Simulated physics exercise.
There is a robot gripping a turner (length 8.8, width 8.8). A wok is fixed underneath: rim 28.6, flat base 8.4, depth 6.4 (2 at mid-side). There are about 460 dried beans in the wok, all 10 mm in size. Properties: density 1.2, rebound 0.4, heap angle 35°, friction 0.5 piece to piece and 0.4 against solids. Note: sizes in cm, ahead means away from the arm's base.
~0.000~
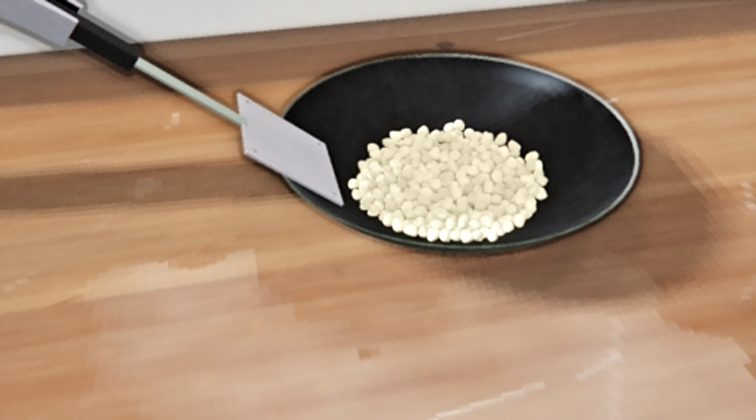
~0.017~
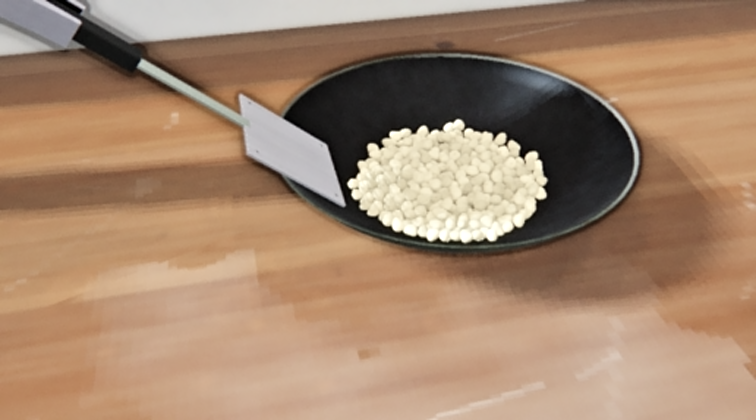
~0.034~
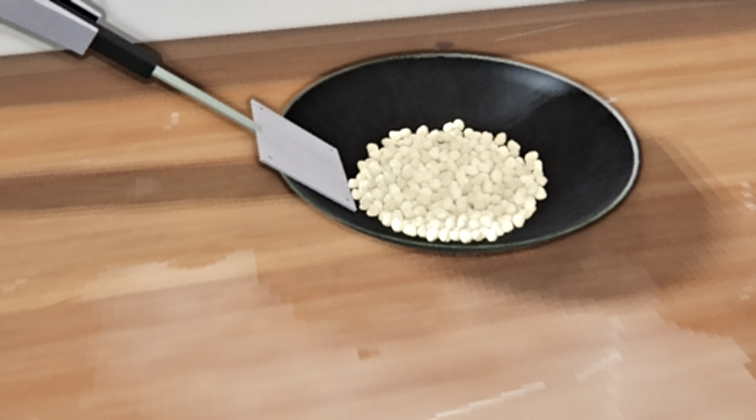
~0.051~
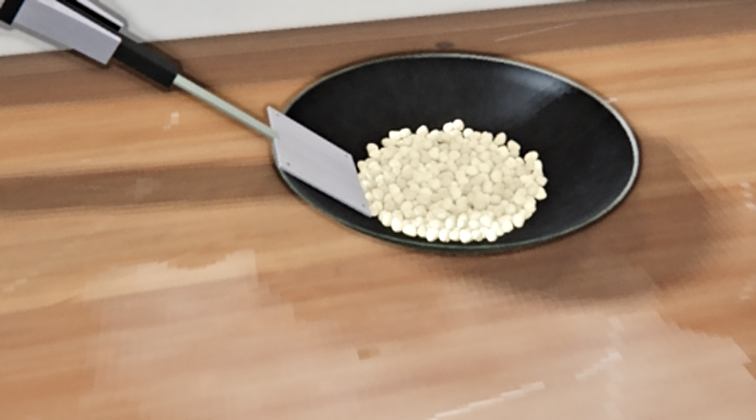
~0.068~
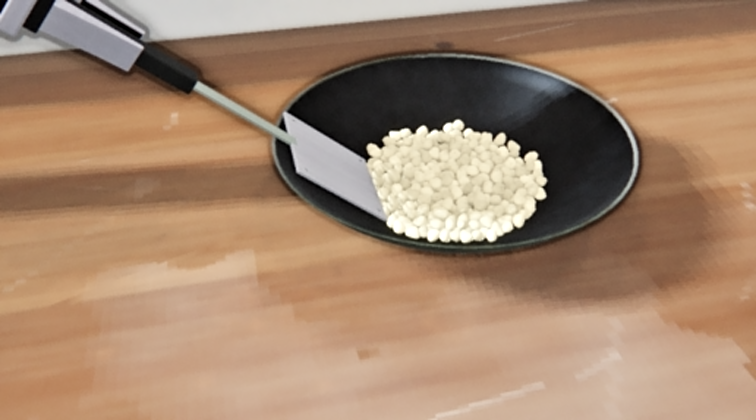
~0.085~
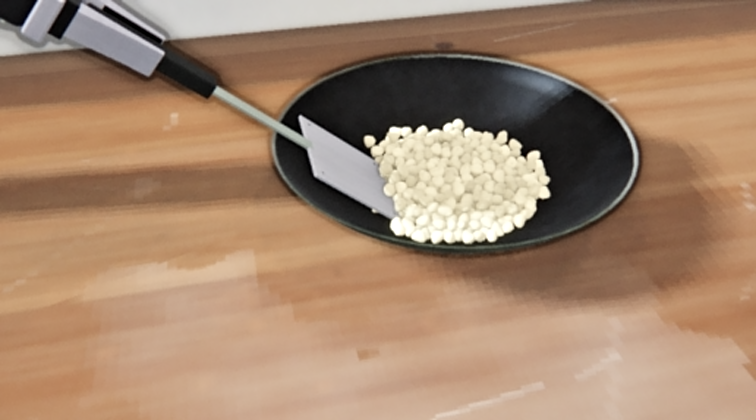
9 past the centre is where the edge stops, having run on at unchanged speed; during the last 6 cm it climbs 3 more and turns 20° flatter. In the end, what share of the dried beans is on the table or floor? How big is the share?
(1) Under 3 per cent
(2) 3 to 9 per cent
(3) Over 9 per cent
Over 9 per cent (3).
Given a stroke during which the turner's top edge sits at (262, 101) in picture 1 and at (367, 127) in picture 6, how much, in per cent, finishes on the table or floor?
It works out to about 35 %, more or less.
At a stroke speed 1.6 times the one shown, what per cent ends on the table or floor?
Roughly 35 percent ends on the table or floor.
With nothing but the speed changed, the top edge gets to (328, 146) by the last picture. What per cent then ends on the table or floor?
Estimate: Close to 30 %.
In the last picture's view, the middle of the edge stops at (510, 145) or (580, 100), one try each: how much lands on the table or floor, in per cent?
Roughly 0 and 35 per cent.
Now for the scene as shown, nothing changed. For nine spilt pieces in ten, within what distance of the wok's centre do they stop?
Around 30 centimetres from the centre.
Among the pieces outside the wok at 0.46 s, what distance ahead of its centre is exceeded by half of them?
Roughly 18 centimetres ahead.
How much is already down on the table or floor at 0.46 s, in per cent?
Estimate: About 15 percent.
After 0.15 s, sloping 41°, highest piece 5 above the table; 458 in the wok.
After 0.22 s, sloping 34°, highest piece 7 above the table; 458 in the wok.
After 0.46 s, sloping 21°, highest piece 8 above the table; 382 in the wok, 61 on the table or floor, 15 on the blade or in flight.
After 1.51 s, sloping 21°, highest piece 6 above the table; 381 in the wok, 77 on the table or floor.
In the end, 381 in the wok, 77 on the table or floor. That is 17 % on the table or floor.
